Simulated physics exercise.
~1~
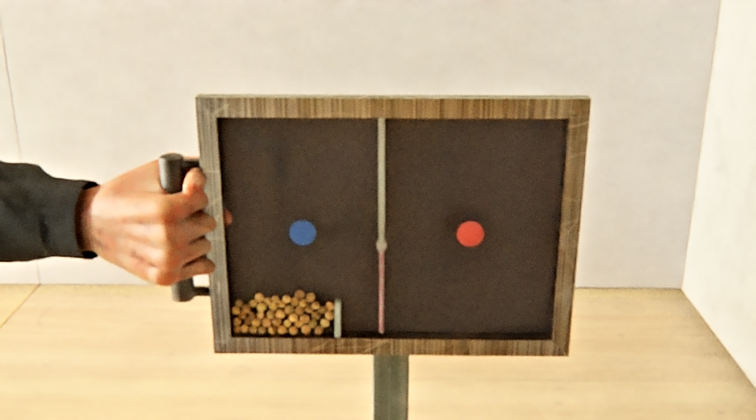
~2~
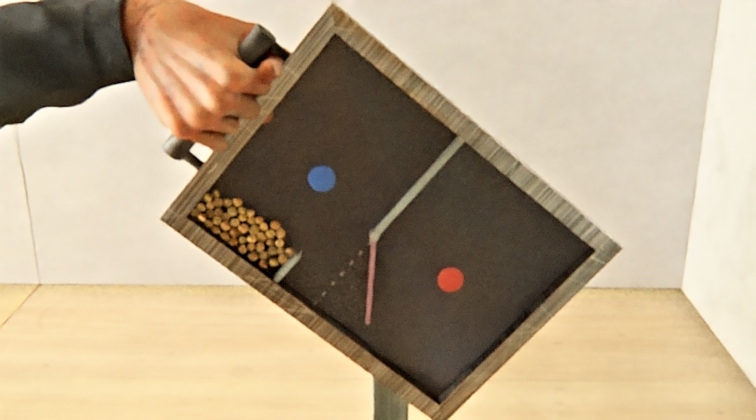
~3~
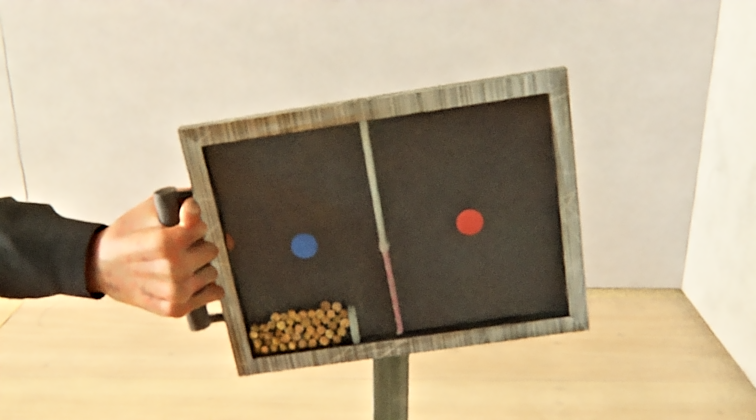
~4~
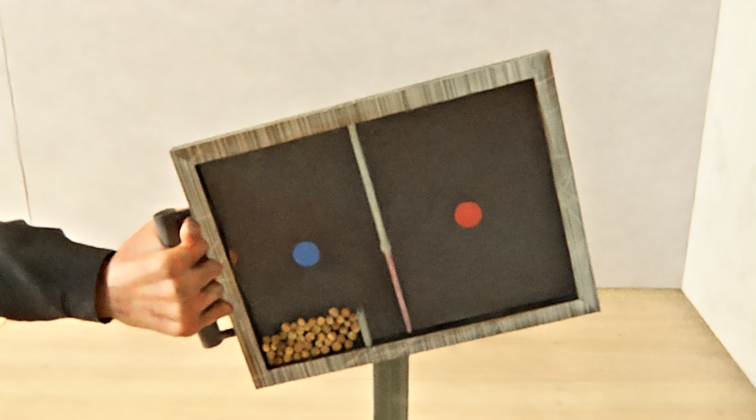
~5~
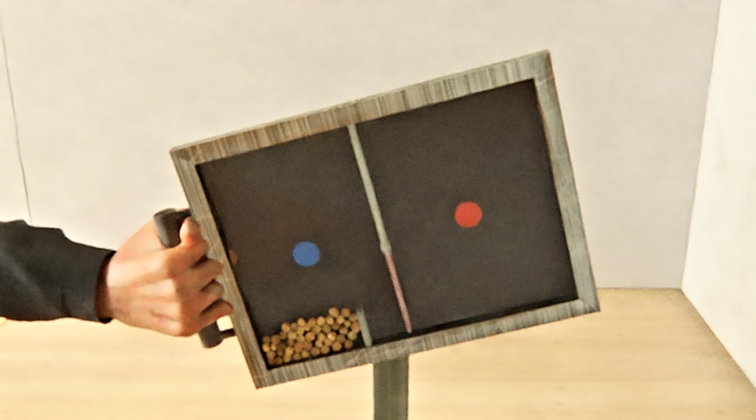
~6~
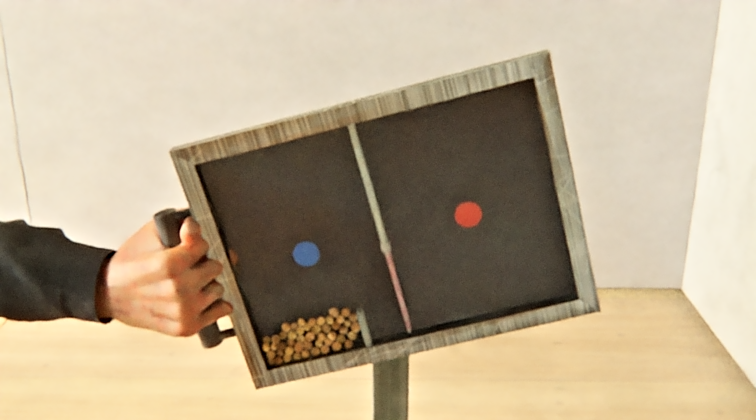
The clip shows a hand tilting a framed box of wooden beads clockwise, then swinging it back past level to a slight anticlockwise tilt. The pink flap swings open and closes, and the box rests with all the beads still in the blue-stickered side's lower left corner.
